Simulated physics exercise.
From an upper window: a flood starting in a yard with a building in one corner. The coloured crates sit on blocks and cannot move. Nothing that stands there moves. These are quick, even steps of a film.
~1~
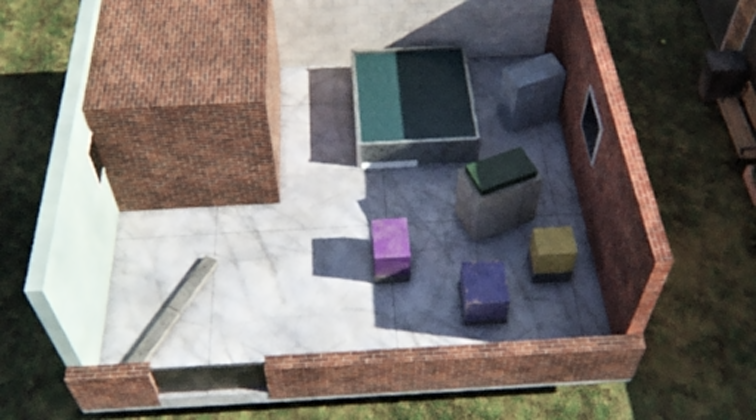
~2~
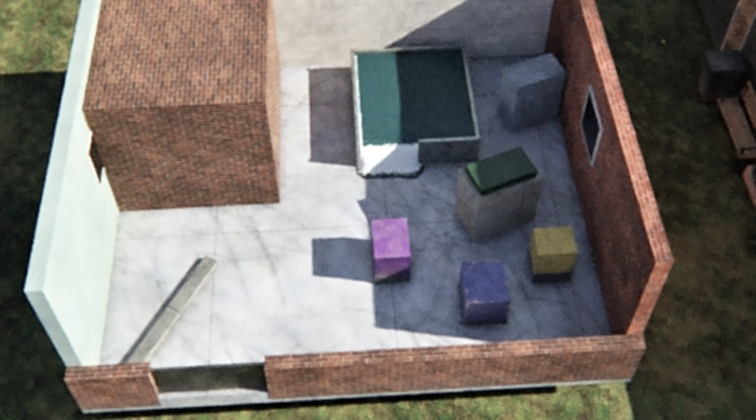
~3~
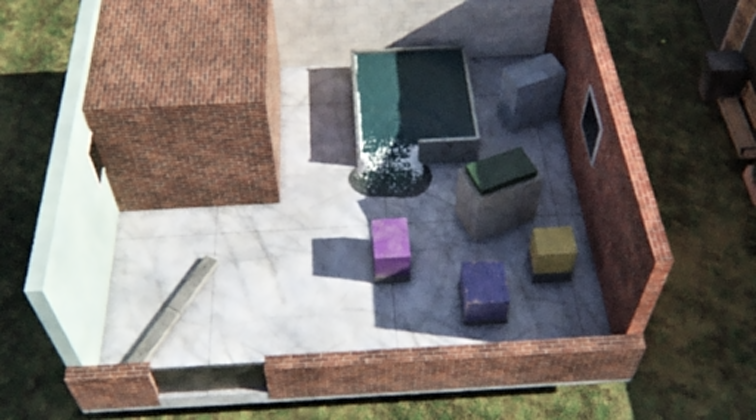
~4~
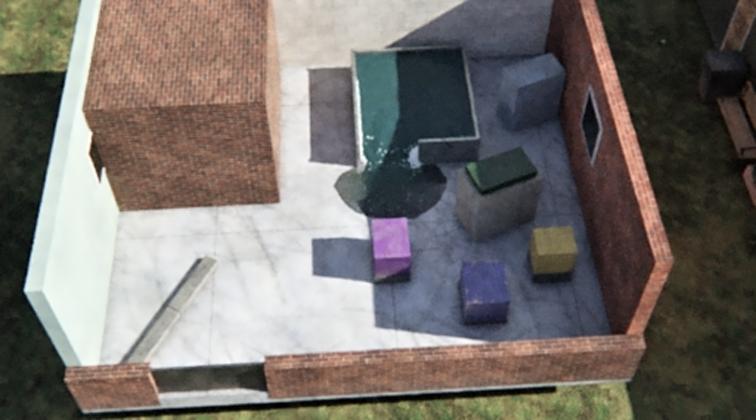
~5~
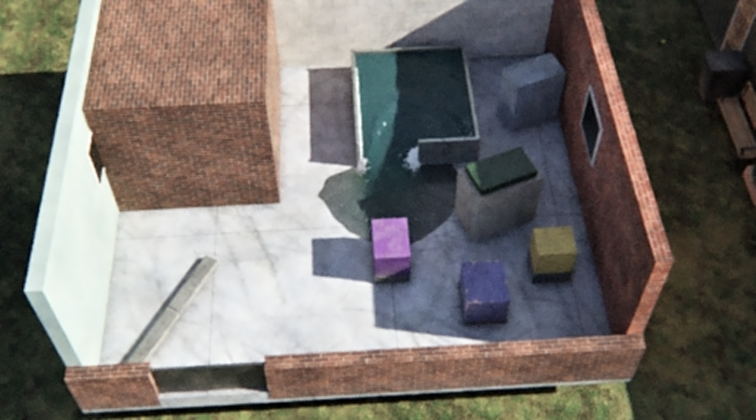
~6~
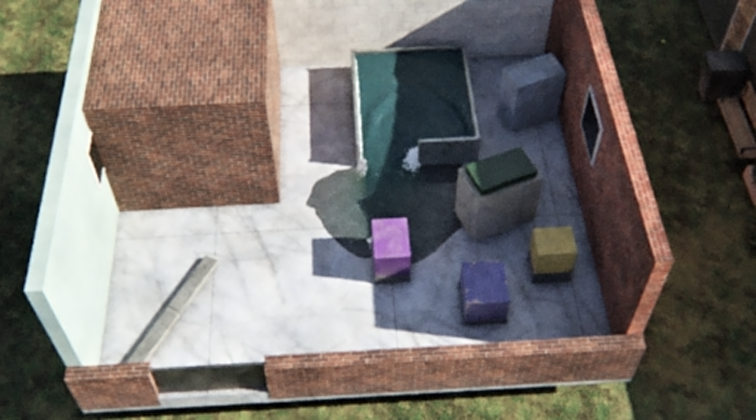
Water pours from a gap in the tank and spreads across the pale floor to the purple block.
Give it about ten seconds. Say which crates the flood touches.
In the end: The purple crate gets wet; the blue crate gets wet; the yellow crate stays dry.
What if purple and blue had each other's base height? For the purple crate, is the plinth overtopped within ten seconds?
The purple crate takes water.
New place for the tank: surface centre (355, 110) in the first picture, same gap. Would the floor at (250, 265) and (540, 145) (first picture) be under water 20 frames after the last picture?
In that order: Covered, not flooded.
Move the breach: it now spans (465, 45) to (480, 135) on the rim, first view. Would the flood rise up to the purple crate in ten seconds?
One by one: Purple crate keeps dry.
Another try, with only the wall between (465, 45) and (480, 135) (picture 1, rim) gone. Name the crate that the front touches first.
The yellow-painted one.
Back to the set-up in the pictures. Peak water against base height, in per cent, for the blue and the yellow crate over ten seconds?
In turn 180 and 70 per cent.
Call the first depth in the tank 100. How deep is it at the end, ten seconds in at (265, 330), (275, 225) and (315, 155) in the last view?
In turn 16, 10 and 2 in a hundred.
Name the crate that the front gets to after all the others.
That is the yellow crate.
A moment on, water covers 20 % of the floor; the purple crate water round its plinth, the blue crate water round its plinth, the yellow crate not reached.
Next, water covers 40 % of the floor; the purple crate water round its plinth, the blue crate water round its plinth, the yellow crate water round its plinth.
Then, water covers 50 % of the floor; the purple crate water round its plinth, the blue crate water round its plinth, the yellow crate water round its plinth.
Later, water covers 75 % of the floor; the purple crate water round its plinth, the blue crate water round its plinth, the yellow crate water round its plinth.
In the end, water covers 85 % of the floor; the purple crate was topped, the blue crate was topped, the yellow crate stayed above the water.
